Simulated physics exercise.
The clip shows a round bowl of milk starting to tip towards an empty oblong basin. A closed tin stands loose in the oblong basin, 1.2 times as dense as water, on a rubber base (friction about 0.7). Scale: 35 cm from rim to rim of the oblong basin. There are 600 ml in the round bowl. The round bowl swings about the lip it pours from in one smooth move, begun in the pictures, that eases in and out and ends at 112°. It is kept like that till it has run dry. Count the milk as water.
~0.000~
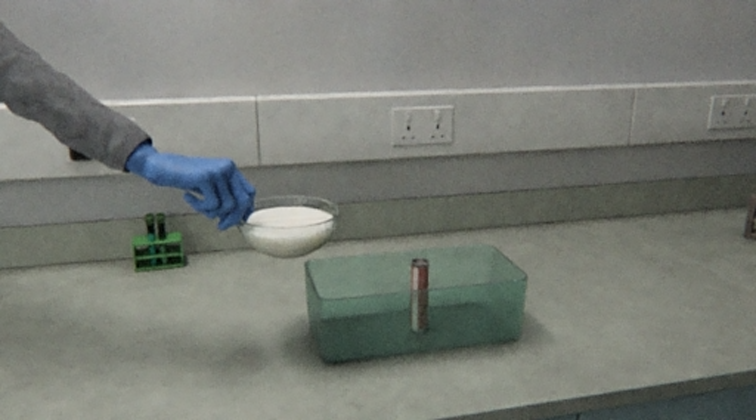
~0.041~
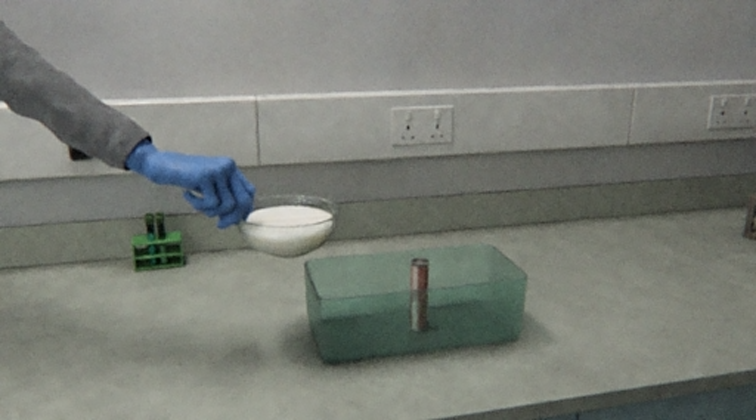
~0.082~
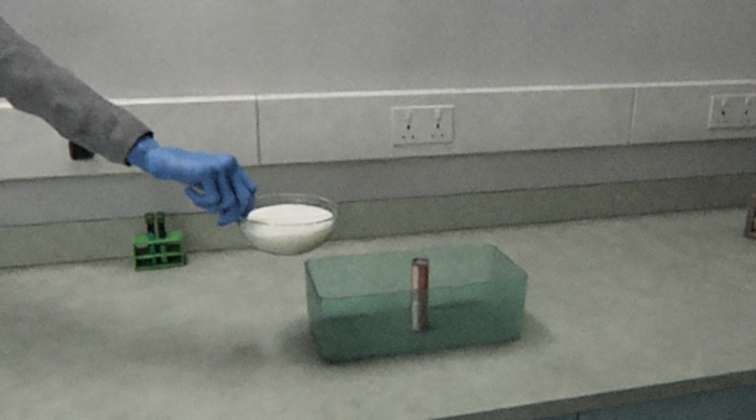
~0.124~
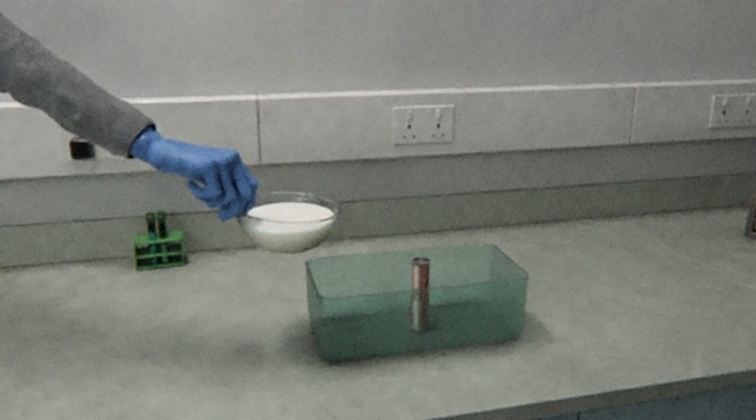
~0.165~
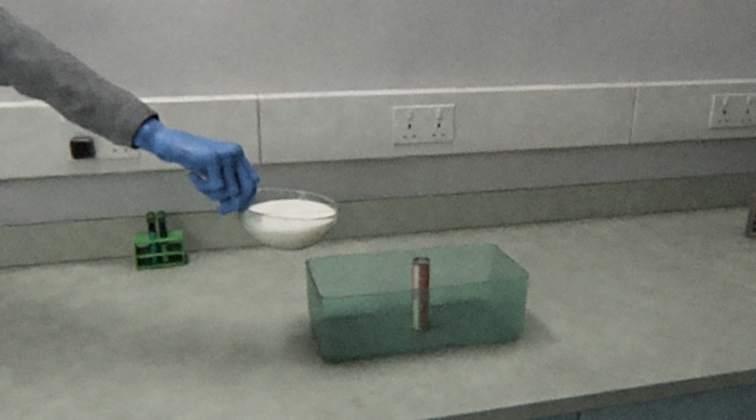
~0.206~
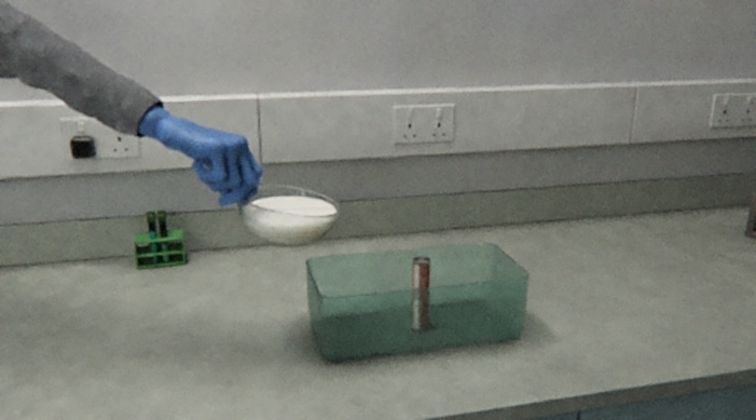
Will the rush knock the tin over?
It stays up.
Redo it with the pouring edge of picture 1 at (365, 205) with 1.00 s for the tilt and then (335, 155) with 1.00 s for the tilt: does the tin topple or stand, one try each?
First it keeps standing; then it remains upright.
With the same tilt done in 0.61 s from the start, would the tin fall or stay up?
The tin goes over.
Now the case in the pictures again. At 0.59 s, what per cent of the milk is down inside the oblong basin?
Near 12 in a hundred.
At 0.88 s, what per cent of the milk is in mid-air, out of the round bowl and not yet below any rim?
Near 6 in a hundred.
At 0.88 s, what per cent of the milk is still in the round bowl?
Near 0 in a hundred.
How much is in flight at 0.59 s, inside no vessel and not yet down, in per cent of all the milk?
Near 48 in a hundred.
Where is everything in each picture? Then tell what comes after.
The first picture shows tilt 0°; pouring edge (338, 209); surface from (239, 224) to (334, 216); the oblong basin's rim runs from (311, 281) to (509, 261); the tin's top is at (420, 265).
The second picture shows tilt 0°; pouring edge (338, 208); surface from (239, 223) to (333, 216).
The third picture shows tilt 2°; pouring edge (338, 208); surface from (240, 221) to (334, 215).
The fourth picture shows tilt 4°; pouring edge (339, 208); surface from (240, 218) to (335, 213).
The fifth picture shows tilt 7°; pouring edge (339, 207); surface from (241, 215) to (335, 210).
The sixth picture shows tilt 11°; pouring edge (339, 207); surface from (242, 210) to (336, 207).
By 0.59 s the tilt is 72° and 39 per cent is still to pour; the tin stands where it began.
By 0.88 s the tilt is 108° and 0 per cent is still to pour; the tin stands where it began.
By 1.18 s the tilt is 112° and 0 per cent is still to pour; the tin stands where it began.
By 1.50 s the tilt is 112° and 0 per cent is still to pour; the tin stands where it began.
At rest the tin stands where it began.
